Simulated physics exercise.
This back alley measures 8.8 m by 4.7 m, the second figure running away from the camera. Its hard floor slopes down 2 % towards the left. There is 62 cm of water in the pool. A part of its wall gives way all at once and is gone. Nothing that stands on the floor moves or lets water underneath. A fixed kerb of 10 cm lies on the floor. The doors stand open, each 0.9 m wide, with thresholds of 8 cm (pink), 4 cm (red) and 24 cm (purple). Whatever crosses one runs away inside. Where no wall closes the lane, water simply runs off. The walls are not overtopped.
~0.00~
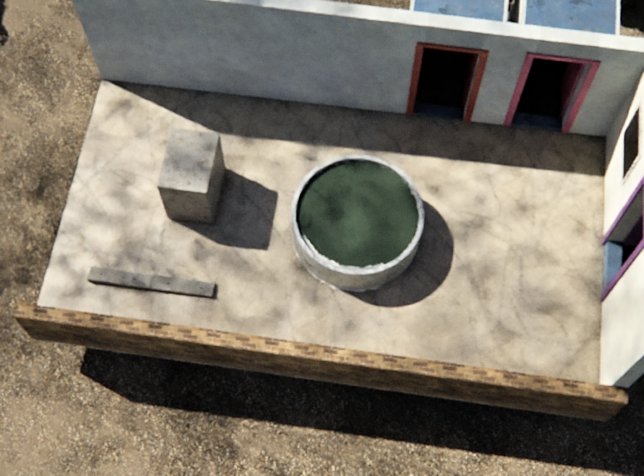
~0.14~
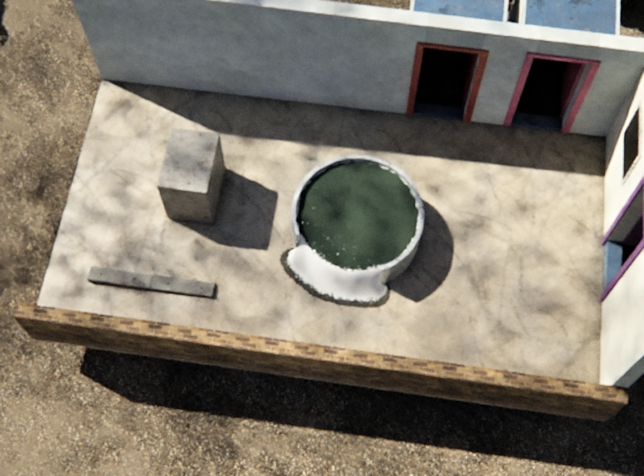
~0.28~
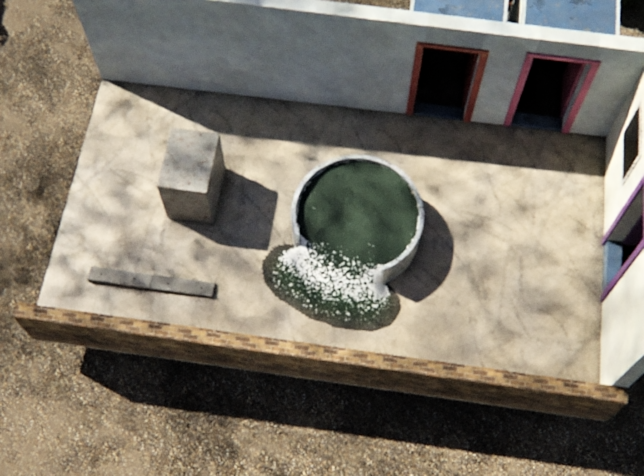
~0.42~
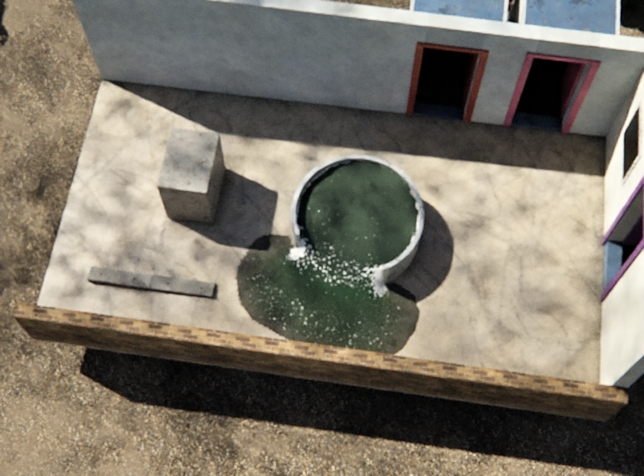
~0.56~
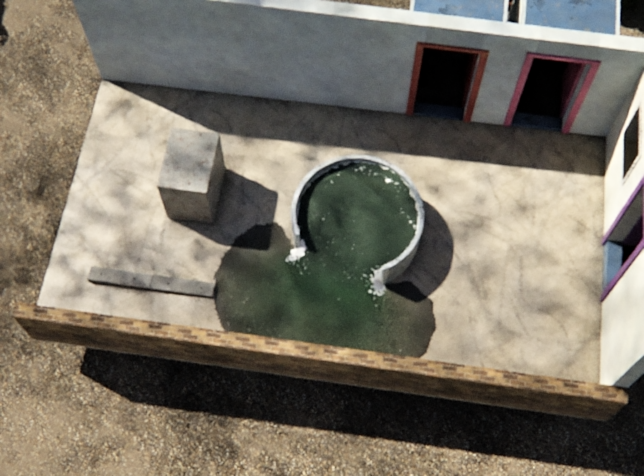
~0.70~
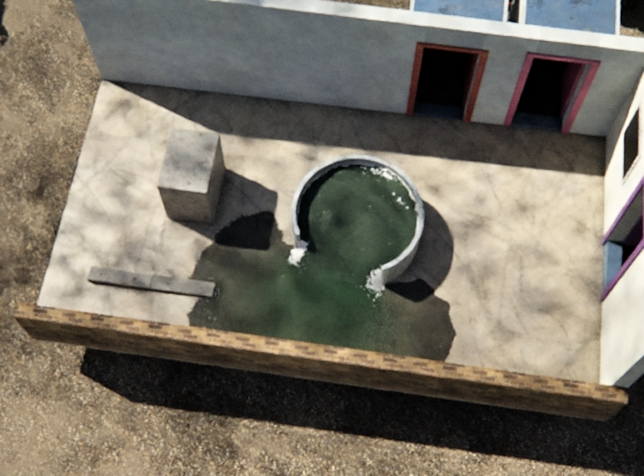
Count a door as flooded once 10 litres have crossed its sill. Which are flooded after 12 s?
The water let in: At the pink door it stays under the limit; at the red door it keeps below the limit; at the purple door it does not reach the limit.
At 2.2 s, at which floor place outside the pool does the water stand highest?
Around (300, 356).
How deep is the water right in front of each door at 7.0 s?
Depths in cm: Pink 6, red 4, purple 2.
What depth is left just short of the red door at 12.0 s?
Roughly 3.5 cm deep.
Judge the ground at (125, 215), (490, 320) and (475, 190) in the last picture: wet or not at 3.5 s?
In turn: Under water, wet, not reached.
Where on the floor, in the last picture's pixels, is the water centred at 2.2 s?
Near (309, 291).
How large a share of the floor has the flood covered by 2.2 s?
About 30 per cent.
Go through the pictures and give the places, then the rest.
The first frame shows still water, 62 cm deep, in the pool at (357, 215).
In the second frame, the front is at (287, 256), 0.9 m from the gap at (333, 277); 0.4 m2 of floor is under water; 62 cm left at the back of the pool.
In the third frame, water pours out at (333, 278) and has run 1.1 m, to (389, 317); deepest outside 31 cm, 62 cm at the pool's back.
In the fourth frame, the front is at (402, 340), 1.5 m from the gap at (333, 279); 3.1 m2 of floor is under water; 62 cm left at the back of the pool.
In the fifth frame, the front is at (222, 309), 1.9 m from the gap at (333, 279); 4.7 m2 of floor is under water; 58 cm left at the back of the pool.
In the sixth frame, the front is at (200, 342), 2.4 m from the gap at (333, 279); 5.5 m2 of floor is under water; 48 cm left at the back of the pool.
After 1.4 s water covers 20 % of the floor and is deepest (41 cm) near (313, 346); pink door not reached, red door not reached, purple door not reached.
After 2.2 s water covers 30 % of the floor and is deepest (30 cm) near (300, 356); pink door not reached, red door not reached, purple door not reached.
After 3.5 s water covers 50 % of the floor and is deepest (16 cm) near (222, 292); pink door not reached, red door not reached, purple door 8 cm at the sill, 0 L in.
After 7.0 s water covers 65 % of the floor and is deepest (9 cm) near (222, 292); pink door 6 cm at the sill, 0 L in, red door 4 cm at the sill, 0 L in, purple door 2 cm at the sill, 0 L in.
After 12.0 s water covers 60 % of the floor and is deepest (5 cm) near (278, 353); pink door 1 cm at the sill, 0 L in, red door 3 cm at the sill, 1 L in, purple door 0 cm at the sill, 0 L in.
